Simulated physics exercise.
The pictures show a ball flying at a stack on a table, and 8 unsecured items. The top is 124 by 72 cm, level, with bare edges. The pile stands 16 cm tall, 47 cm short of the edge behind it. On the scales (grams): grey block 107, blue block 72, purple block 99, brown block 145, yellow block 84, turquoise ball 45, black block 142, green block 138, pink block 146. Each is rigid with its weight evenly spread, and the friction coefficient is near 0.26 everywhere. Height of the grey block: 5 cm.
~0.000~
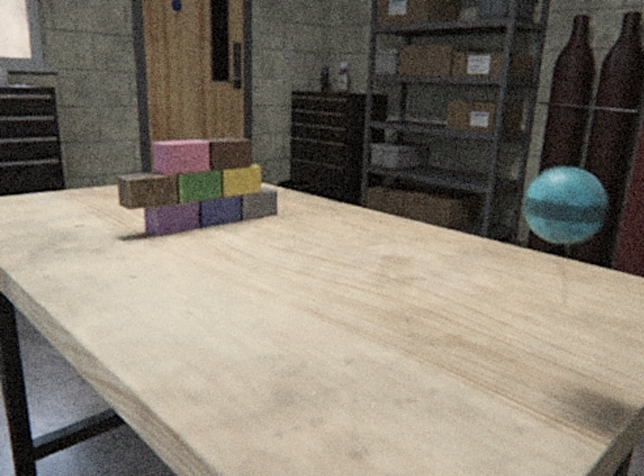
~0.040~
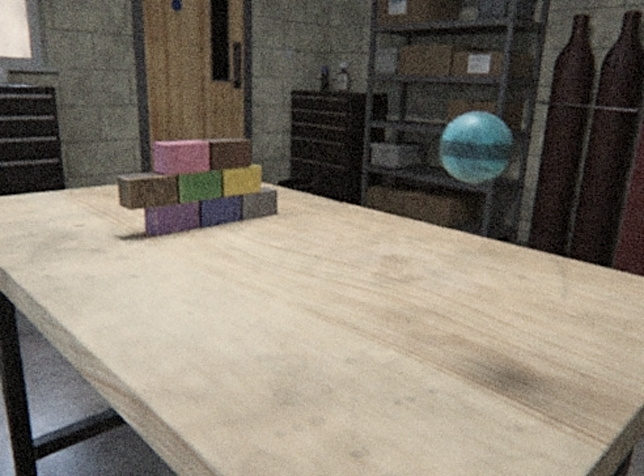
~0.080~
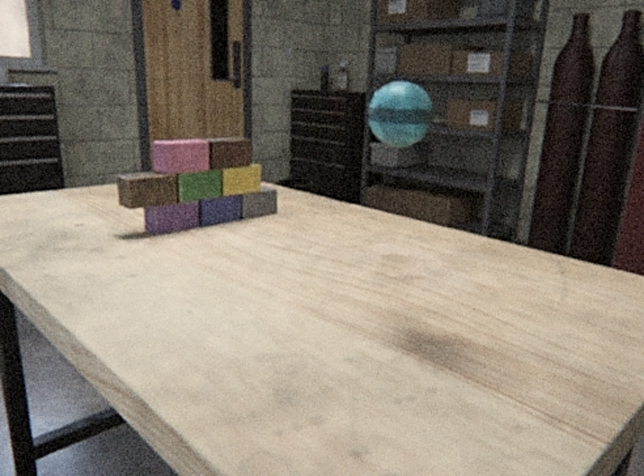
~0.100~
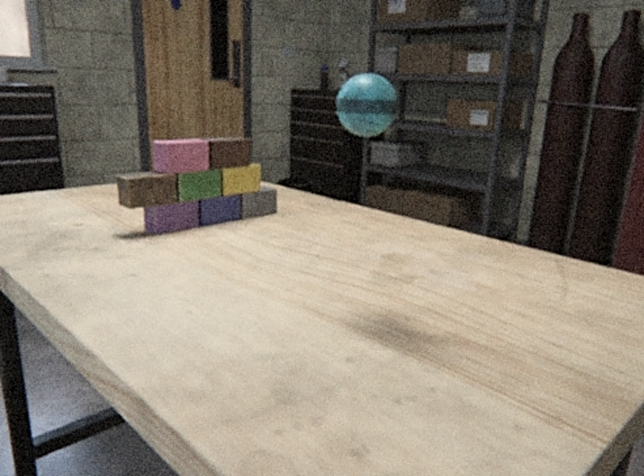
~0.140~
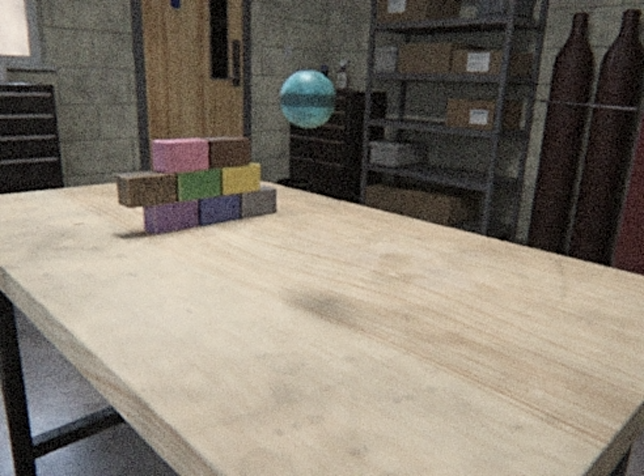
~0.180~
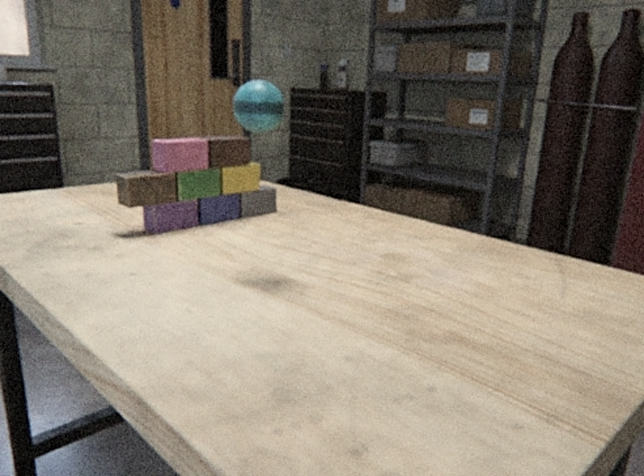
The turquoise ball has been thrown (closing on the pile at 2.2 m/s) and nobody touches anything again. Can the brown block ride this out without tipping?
The brown block stays upright.
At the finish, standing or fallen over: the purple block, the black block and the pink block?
The purple block is still upright; the black block tips over; the pink block falls over.
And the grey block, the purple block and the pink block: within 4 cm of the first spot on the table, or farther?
The grey block holds its spot; the purple block stays put; the pink block gets shifted.
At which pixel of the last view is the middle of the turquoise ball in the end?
Around (159, 230).
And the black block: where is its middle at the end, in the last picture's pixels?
Around (121, 214).
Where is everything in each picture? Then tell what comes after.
In the first frame, 62 cm to the stack; turquoise ball (564, 206); brown block (226, 153).
In the second frame, 53 cm to the stack; turquoise ball (476, 148); purple block (172, 216).
In the third frame, 45 cm to the stack; turquoise ball (400, 115); black block (147, 190).
In the fourth frame, 40 cm to the stack; turquoise ball (367, 105); pink block (182, 156).
In the fifth frame, 31 cm to the stack; turquoise ball (308, 100); blue block (215, 208).
In the sixth frame, 22 cm to the stack; turquoise ball (260, 107); brown block (225, 152).
Around 0.38 s, turquoise ball near (159, 207); black block shifted 3 cm.
Around 0.58 s, turquoise ball near (159, 228); black block on its side; pink block at 27° to upright.
Around 0.78 s, turquoise ball near (159, 229); pink block on its side; black block on its side.
Finally (1.3 s), on their side or leaning hard on the table, black block and pink block; the other 6 still in place (within 4 cm). Final places as that camera would see them, brown block near (225, 151).
